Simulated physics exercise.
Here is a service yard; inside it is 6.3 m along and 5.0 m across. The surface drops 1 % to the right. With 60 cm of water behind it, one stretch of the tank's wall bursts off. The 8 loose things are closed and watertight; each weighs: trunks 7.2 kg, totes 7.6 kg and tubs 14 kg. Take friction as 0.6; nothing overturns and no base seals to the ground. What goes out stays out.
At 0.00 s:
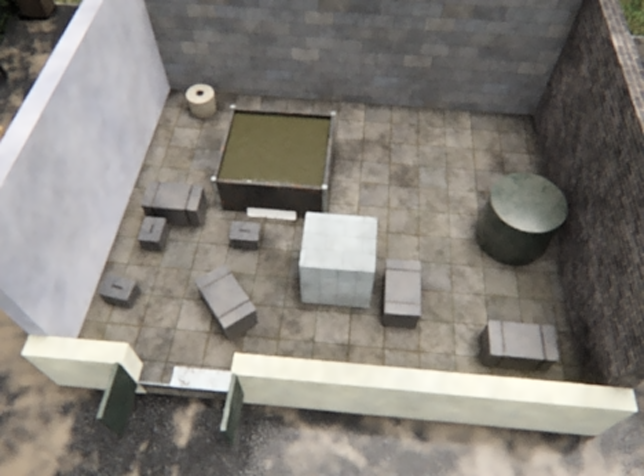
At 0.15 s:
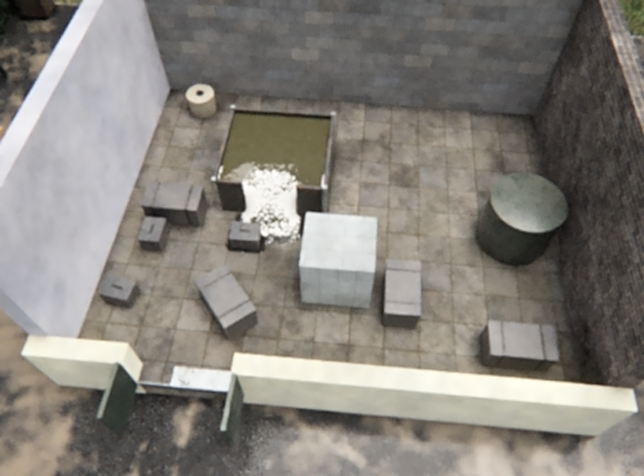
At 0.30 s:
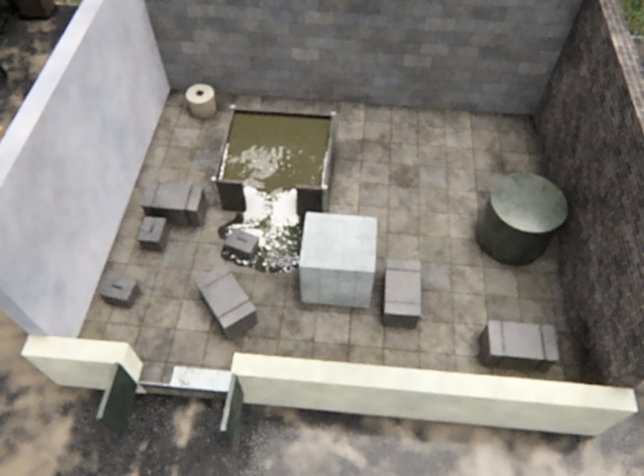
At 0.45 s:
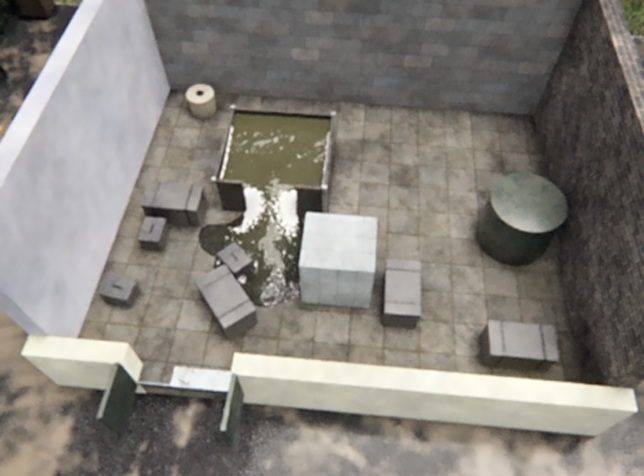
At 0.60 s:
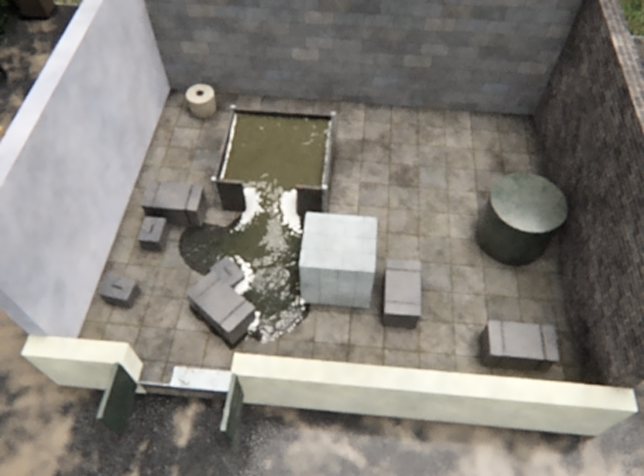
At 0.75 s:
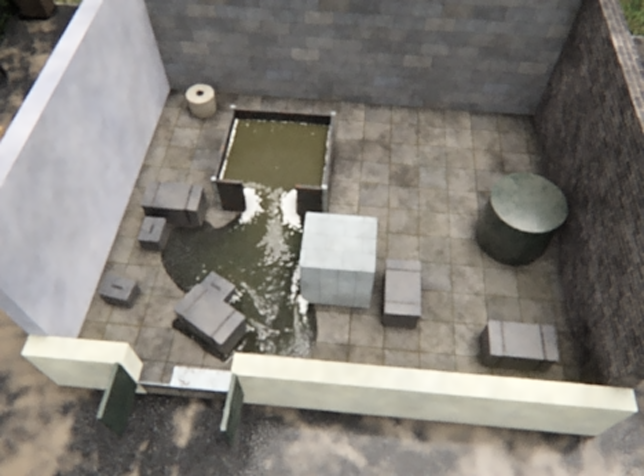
Water bursts through the front wall of a square, dark-sided tank of murky olive water in a walled, stone-paved yard, seen from a fixed viewpoint high above. Grey boxes lie scattered around a pale block, with a dark green cylinder at right and a cream roll behind. The foaming water spreads forward and left, pushing a small box against a larger one, and both shift slightly toward the front wall.
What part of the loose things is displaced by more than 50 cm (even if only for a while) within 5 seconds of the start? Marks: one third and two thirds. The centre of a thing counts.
It is between one and two thirds.
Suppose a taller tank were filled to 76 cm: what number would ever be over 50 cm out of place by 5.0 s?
Then 5.
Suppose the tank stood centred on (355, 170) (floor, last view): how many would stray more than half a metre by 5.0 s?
In that case 6 of them.
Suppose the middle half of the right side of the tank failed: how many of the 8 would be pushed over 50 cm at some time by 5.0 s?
Then 1.
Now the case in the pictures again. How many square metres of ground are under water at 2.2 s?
About 13 m2.
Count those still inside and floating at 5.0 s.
At that moment 1.
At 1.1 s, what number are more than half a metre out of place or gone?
I count 2.
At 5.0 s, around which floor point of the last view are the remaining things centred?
Near (267, 231).
After 1.1 s 2 of 8 are over 50 cm from their spots; 0 afloat.
After 2.2 s 2 of 8 are over 50 cm from their spots; 0 afloat.
After 3.5 s 2 of 8 are over 50 cm from their spots; 1 afloat.
After 5.0 s 3 of 8 are over 50 cm from their spots, and 3 have been at some point; 1 afloat.
